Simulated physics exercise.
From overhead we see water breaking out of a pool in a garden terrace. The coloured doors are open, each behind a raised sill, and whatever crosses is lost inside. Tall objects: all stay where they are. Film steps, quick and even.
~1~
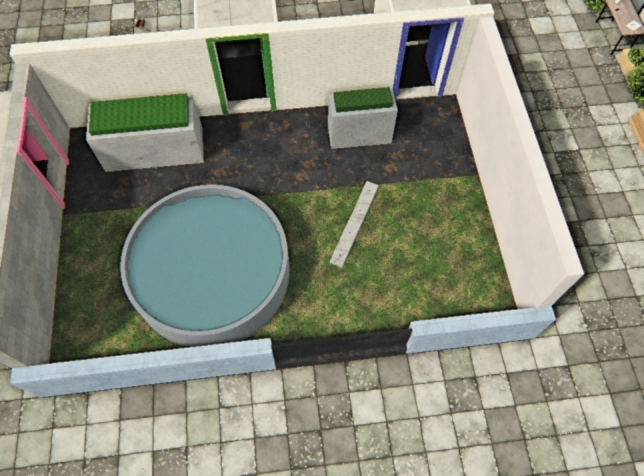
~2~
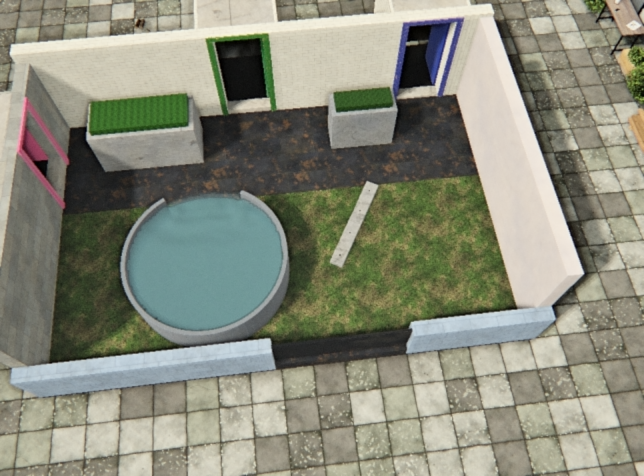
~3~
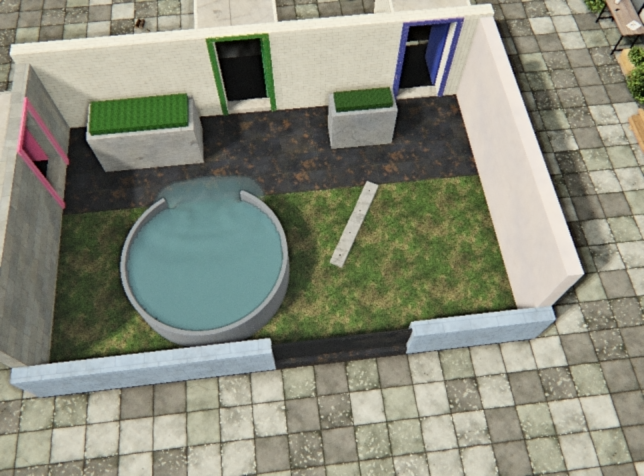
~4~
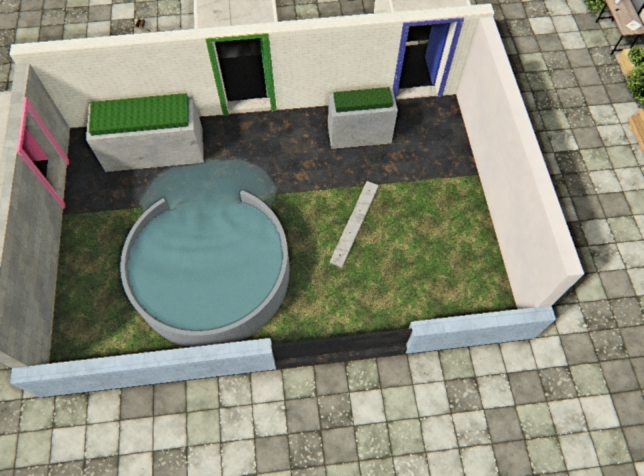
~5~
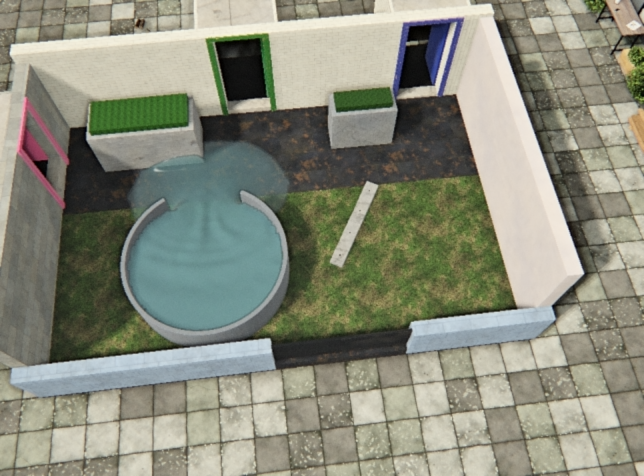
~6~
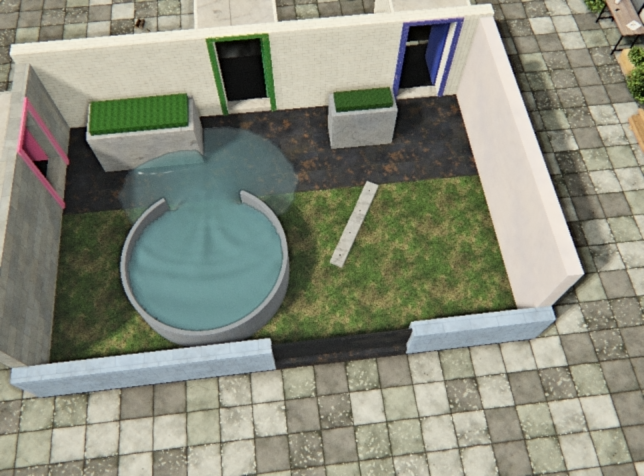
In a walled garden terrace seen from above, a round tank of still water opened at its far side, and water poured through the gap, fanning out across the dark paving toward the green-topped block.
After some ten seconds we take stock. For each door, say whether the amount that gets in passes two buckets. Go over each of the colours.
In order: Pink door: Does not overshoot. Green door: Overshoots. Blue door: Overshoots.
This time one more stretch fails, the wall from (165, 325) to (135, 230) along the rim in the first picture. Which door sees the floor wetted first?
The pink-painted one.
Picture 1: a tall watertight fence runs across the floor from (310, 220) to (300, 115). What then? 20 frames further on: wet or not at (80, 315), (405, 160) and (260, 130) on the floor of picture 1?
Reading them off in sequence: Swamped, spared, swamped.
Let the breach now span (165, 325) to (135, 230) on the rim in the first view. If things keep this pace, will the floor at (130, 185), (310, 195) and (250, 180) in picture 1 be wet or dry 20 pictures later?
The first spot is swamped, the second spared, the third swamped.
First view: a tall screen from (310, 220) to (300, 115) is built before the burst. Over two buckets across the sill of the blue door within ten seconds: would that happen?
The blue one falls short of the threshold.
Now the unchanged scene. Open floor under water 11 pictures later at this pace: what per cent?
Close to 35 percent, by my reckoning.
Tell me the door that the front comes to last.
That would be the blue one.
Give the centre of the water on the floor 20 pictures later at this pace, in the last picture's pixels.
It is near (217, 218).
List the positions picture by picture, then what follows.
In the first frame, the round tank at (205, 257) is whole and still.
In the second frame, water pours out on the round tank's far side and has run to a hidden place.
In the third frame, the front is at (260, 193), out from the gap on the round tank's far side.
In the fourth frame, water pours out on the round tank's far side and has run to (264, 174).
In the fifth frame, water pours out on the round tank's far side and has run to (256, 150).
In the sixth frame, the front is at (243, 132), out from the gap on the round tank's far side.
A moment on, water covers 25 % of the floor; the pink door wet at the sill, nothing in, the green door over two buckets in, the blue door not reached.
Next, water covers 35 % of the floor; the pink door wet at the sill, nothing in, the green door far over two buckets in, the blue door not reached.
Then, water covers 50 % of the floor; the pink door wet at the sill, nothing in, the green door far over two buckets in, the blue door under two buckets in.
Later, water covers 80 % of the floor; the pink door wet at the sill, nothing in, the green door far over two buckets in, the blue door over two buckets in.
In the end, water covers 95 % of the floor; the pink door wet at the sill, nothing in, the green door far over two buckets in, the blue door over two buckets in.
